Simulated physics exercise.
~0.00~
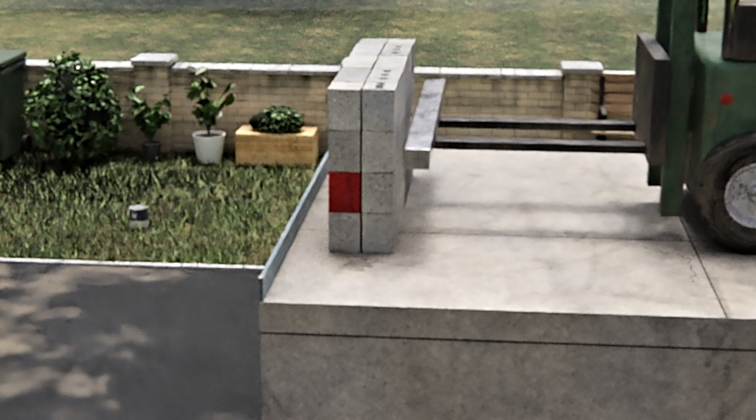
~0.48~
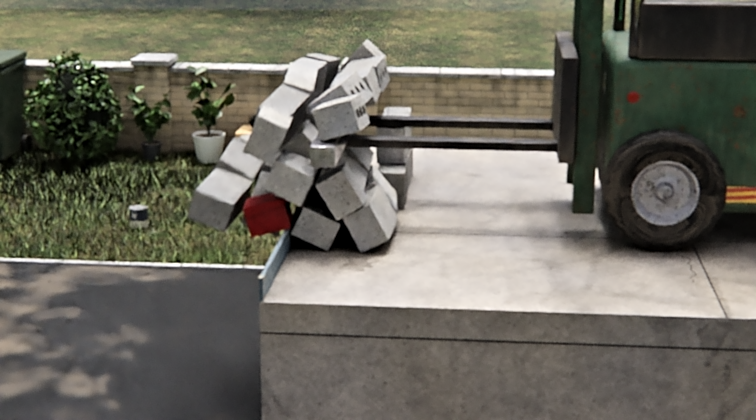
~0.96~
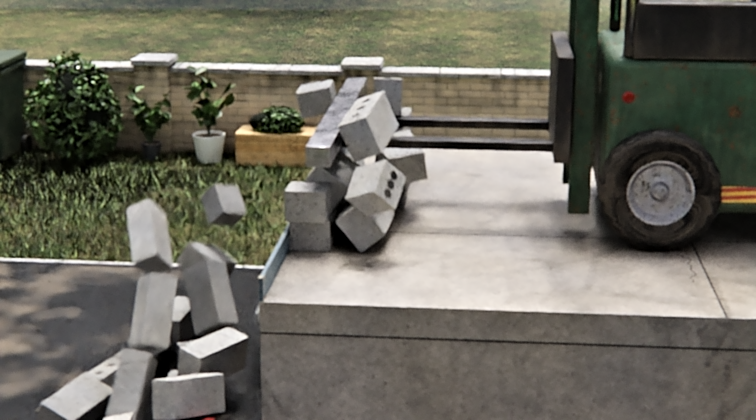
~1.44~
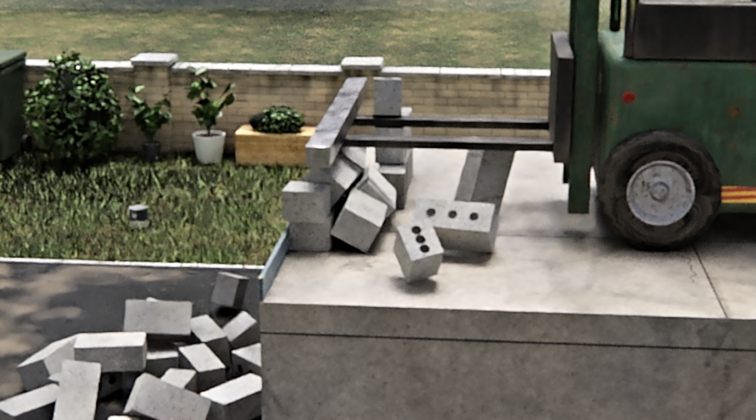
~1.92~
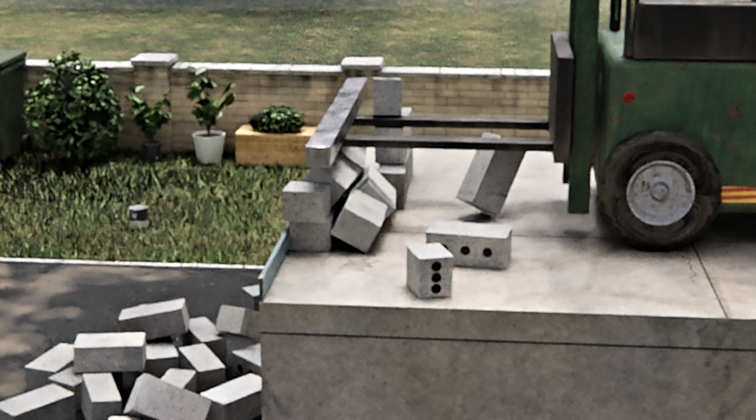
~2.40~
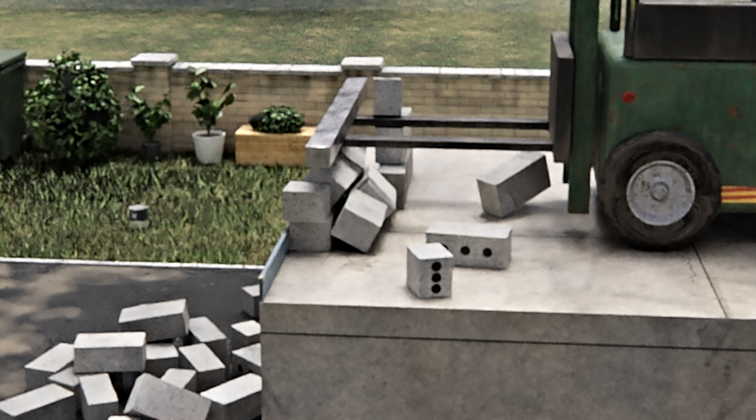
At the start, a stack of grey concrete blocks, one of them red, stands near the left edge of a concrete loading dock, with a green forklift holding a beam behind it. The forklift drives left and the beam shoves the stack, which buckles and leans toward the low board. Many blocks, the red one among them, tumble over the edge to the pavement below, while the forklift stays still. A few others drop onto the dock beneath the forks, where one tilted block tips over. It ends with a heap on the pavement and the remaining blocks on the dock, several jammed against the board.
